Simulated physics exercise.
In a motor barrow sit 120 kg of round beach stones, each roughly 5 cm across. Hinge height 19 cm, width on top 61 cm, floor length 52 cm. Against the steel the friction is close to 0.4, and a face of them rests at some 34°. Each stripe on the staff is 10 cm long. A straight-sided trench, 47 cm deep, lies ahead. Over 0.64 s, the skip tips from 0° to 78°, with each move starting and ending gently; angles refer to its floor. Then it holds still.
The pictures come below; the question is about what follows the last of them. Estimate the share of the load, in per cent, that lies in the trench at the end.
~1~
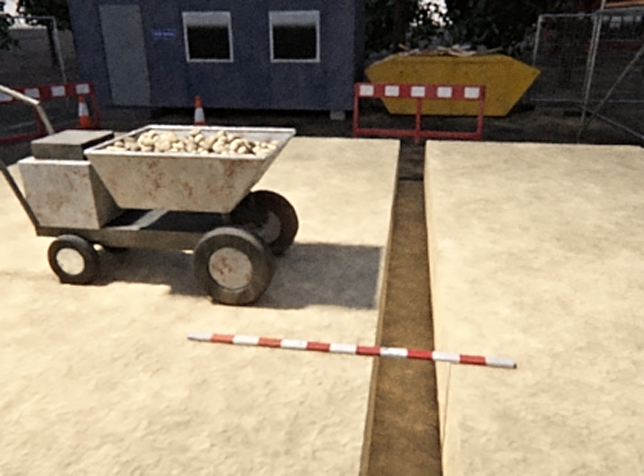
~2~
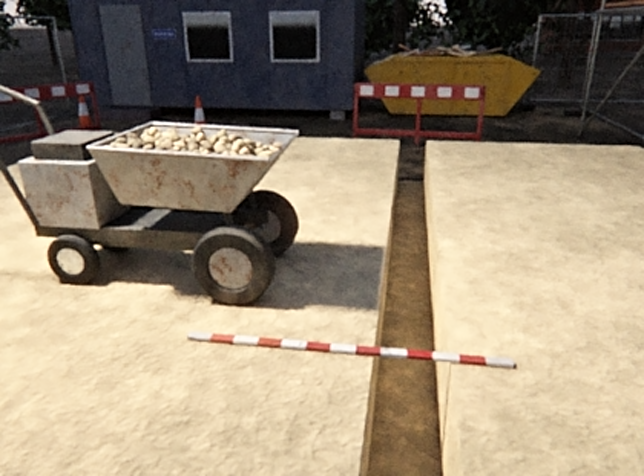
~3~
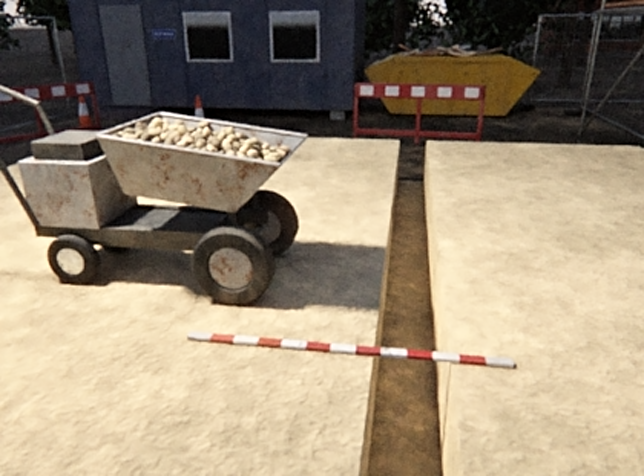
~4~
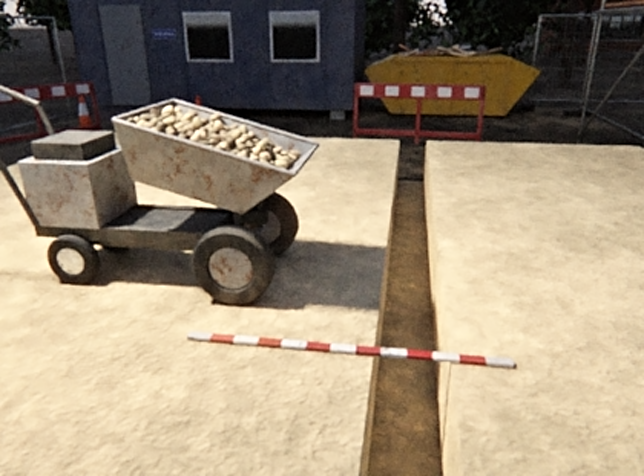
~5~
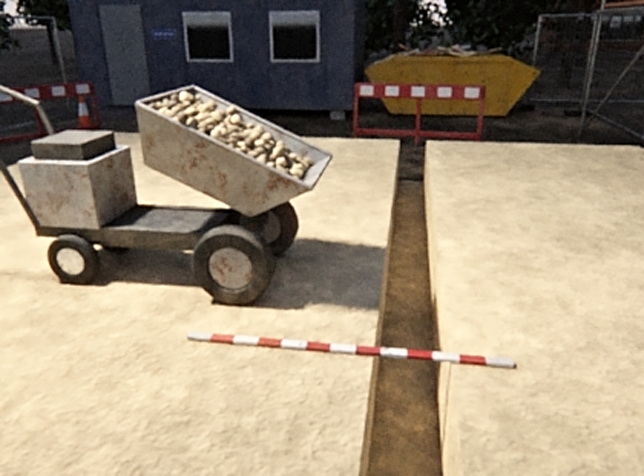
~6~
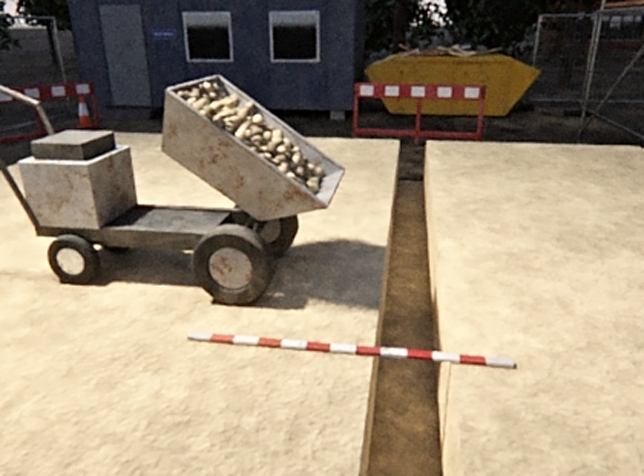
I would say 90 per cent of the load lies in the trench at the end.
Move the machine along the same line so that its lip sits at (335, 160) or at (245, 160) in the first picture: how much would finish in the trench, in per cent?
Roughly 30 per cent, then 75 per cent.
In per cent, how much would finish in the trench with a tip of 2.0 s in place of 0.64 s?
It would be near 90 per cent.
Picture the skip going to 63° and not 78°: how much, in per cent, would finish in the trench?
In that case near 85 per cent.
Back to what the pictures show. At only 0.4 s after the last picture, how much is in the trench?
Close to 50 per cent at that time.
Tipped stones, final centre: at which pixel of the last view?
Resting centre: About (408, 352).
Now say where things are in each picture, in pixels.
In the first picture, the skip is at 0°, its lip at (265, 159); the top of the load is at (206, 140).
The second picture shows lip at (269, 161), floor tilted 2°, highest stones at (178, 137).
In the third picture, the skip is at 7°, its lip at (280, 166); the top of the load is at (160, 127).
In the fourth picture, the skip is at 15°, its lip at (295, 175); the top of the load is at (173, 115).
The fifth picture shows lip at (312, 189), floor tilted 25°, highest stones at (186, 102).
The sixth picture shows lip at (327, 207), floor tilted 35°, highest stones at (210, 92).
Then, 0.2 s after the last picture the floor is at 66°, 100 % in the skip; the foremost stones are at (355, 229).
Then, 0.4 s after the last picture the floor is at 78°, 42 % in the skip, 8 % short of the trench, 50 % in the trench; the foremost stones are at (435, 328).
Then, 0.8 s after the last picture the floor is at 78°, 2 % in the skip, 8 % short of the trench, 85 % in the trench, 5 % past the trench; the foremost stones are at (571, 296).
Then, 2.7 s after the last picture the floor is at 78°, 0 % in the skip, 6 % short of the trench, 90 % in the trench, 4 % past the trench; the foremost stones are past the picture's edge.
